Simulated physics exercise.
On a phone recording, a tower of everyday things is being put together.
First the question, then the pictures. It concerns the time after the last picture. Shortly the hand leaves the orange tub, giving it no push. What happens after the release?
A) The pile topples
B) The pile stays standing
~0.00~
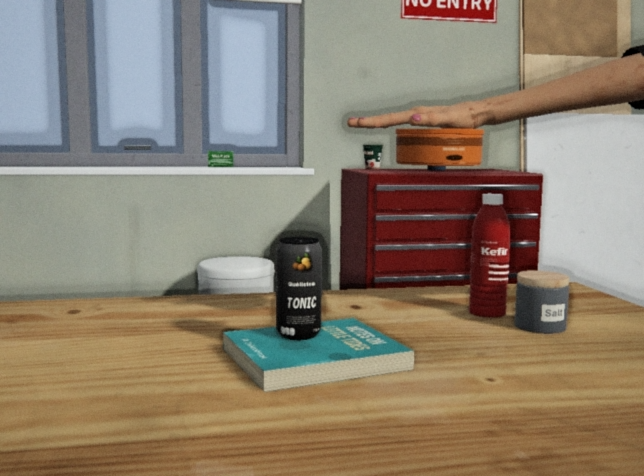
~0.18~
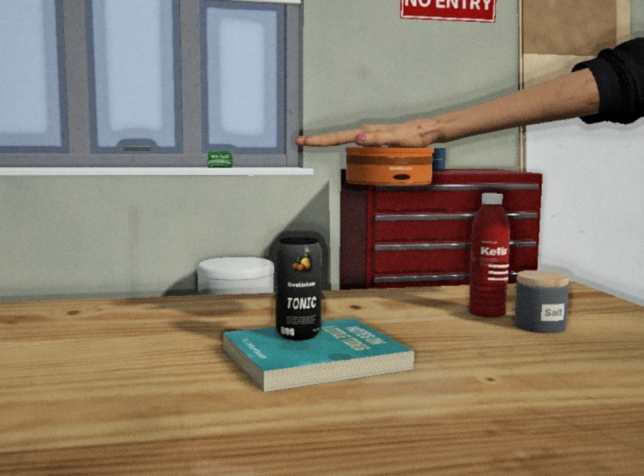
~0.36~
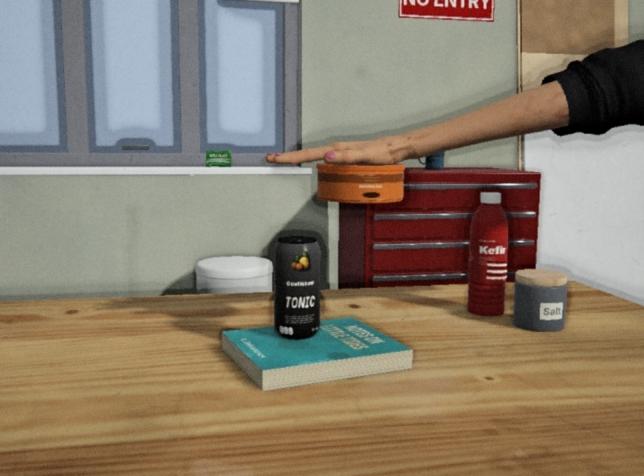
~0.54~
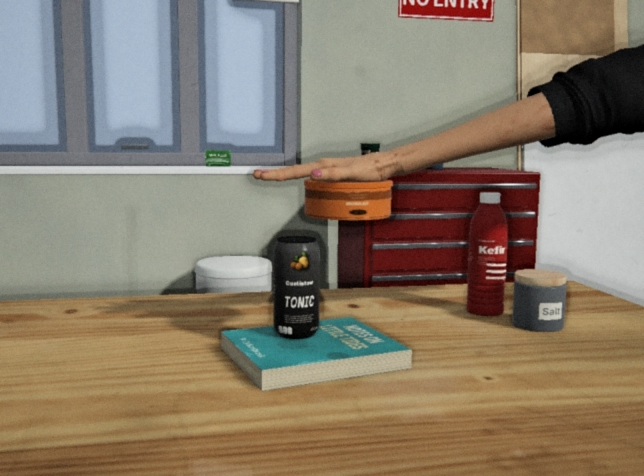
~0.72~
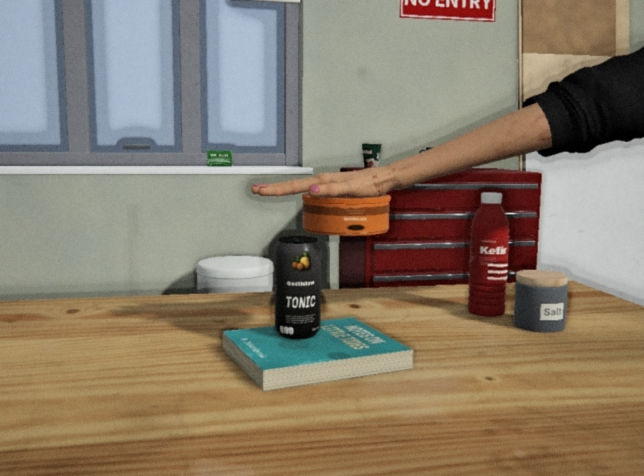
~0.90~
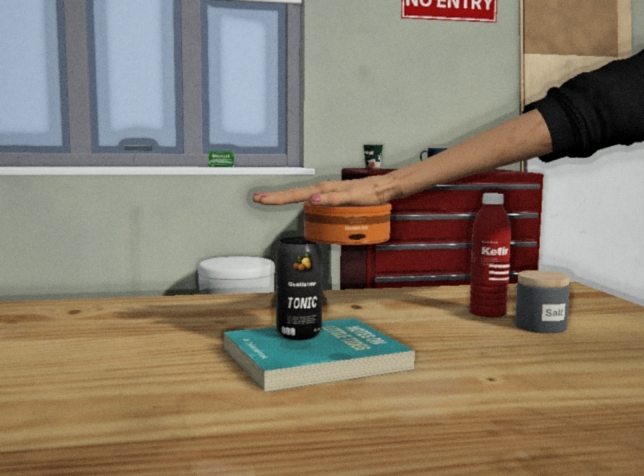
The pile topples (A).
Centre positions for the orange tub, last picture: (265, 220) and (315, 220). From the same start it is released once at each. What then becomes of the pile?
First try: The pile topples; second try: It stands firm.
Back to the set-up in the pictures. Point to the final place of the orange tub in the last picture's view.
At about (468, 329).
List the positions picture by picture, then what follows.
Coming down; orange tub (439, 147); grey jar (542, 302), in the first frame.
Coming down; orange tub (389, 165); turquoise book (315, 351), in the second frame.
Coming down; orange tub (360, 182); grey jar (540, 300), in the third frame.
Coming down; orange tub (348, 198); turquoise book (312, 349), in the fourth frame.
Coming down; orange tub (346, 213); grey jar (540, 300), in the fifth frame.
Set down, still held; orange tub (347, 221); turquoise book (315, 350), in the sixth frame.
By 1.20 s, orange tub now fallen.
By 1.40 s, things are still on the move.
By 1.50 s, as before.
By 2.70 s, nothing new.
When it is over (4.0 s), fallen, orange tub; the other 4 as before. End places, in pixels of the last picture, orange tub near (468, 329). The pile comes apart.
